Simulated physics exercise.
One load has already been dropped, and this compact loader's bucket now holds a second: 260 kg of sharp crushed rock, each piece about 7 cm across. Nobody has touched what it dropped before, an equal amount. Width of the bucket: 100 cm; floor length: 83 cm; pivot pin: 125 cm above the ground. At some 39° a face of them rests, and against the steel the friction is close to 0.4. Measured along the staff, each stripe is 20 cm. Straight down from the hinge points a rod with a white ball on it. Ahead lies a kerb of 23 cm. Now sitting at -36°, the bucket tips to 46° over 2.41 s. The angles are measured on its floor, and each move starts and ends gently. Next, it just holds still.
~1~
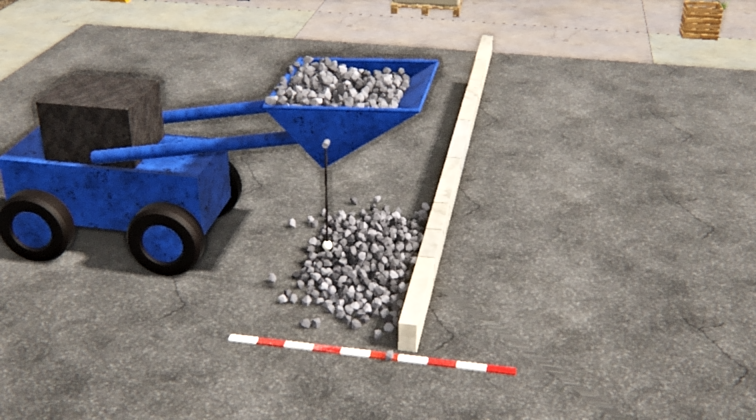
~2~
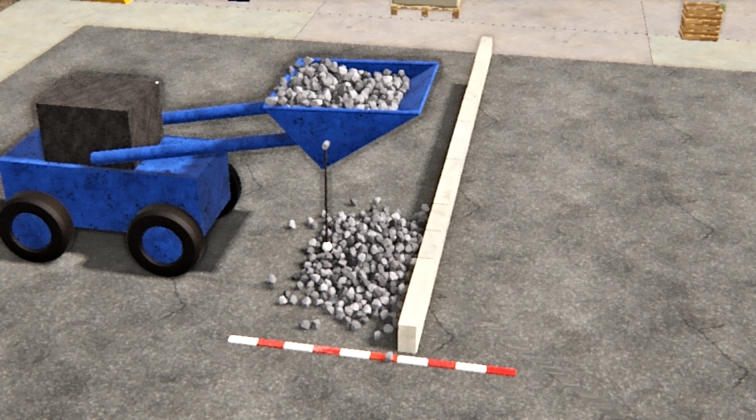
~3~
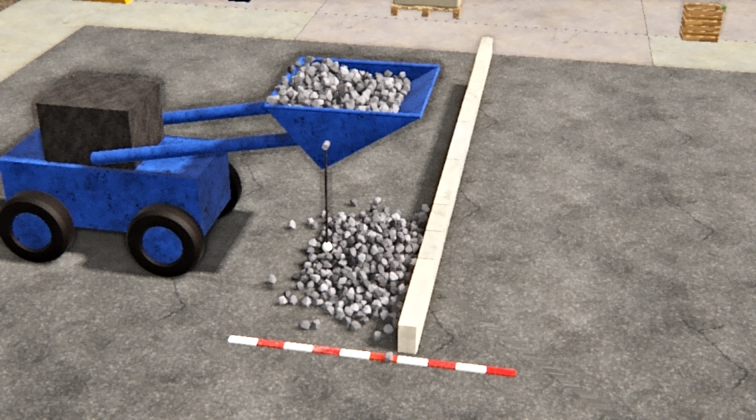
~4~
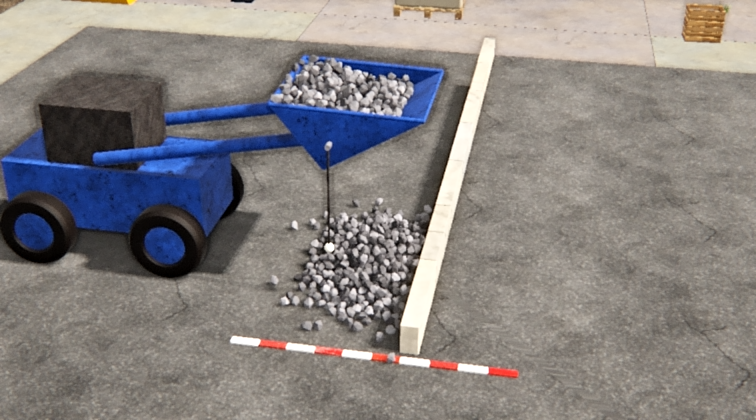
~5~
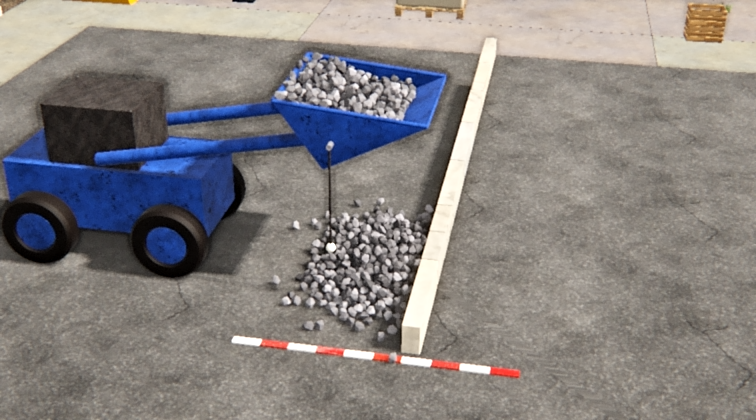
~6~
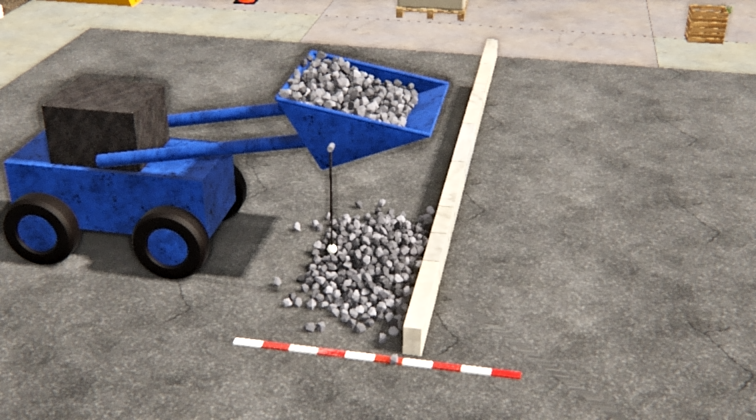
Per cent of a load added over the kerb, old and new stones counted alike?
Some 56 %.
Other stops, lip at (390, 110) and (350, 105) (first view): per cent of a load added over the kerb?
Roughly 15 per cent, then 0 per cent.
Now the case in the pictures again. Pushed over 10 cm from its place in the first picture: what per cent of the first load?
Roughly 0 % of them.
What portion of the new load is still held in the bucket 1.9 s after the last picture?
Some 5 percent, roughly.
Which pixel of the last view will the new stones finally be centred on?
The middle lies near (452, 265) in the last picture.
Then, 1.2 s after the last picture the floor is at 33°; in per cent of one load, 95 in the bucket, 105 on this side of the kerb; the foremost stones are at (432, 205).
Then, 1.9 s after the last picture the floor is at 46°; in per cent of one load, 4 in the bucket, 154 on this side of the kerb, 41 over the kerb; the foremost stones are at (530, 284).
Then, 2.3 s after the last picture the floor is at 46°; in per cent of one load, 0 in the bucket, 146 on this side of the kerb, 54 over the kerb; the foremost stones are at (576, 299).
Then, 4.7 s after the last picture the floor is at 46°; in per cent of one load, 0 in the bucket, 144 on this side of the kerb, 56 over the kerb; the foremost stones are at (586, 302). Net gain over the kerb, 56.
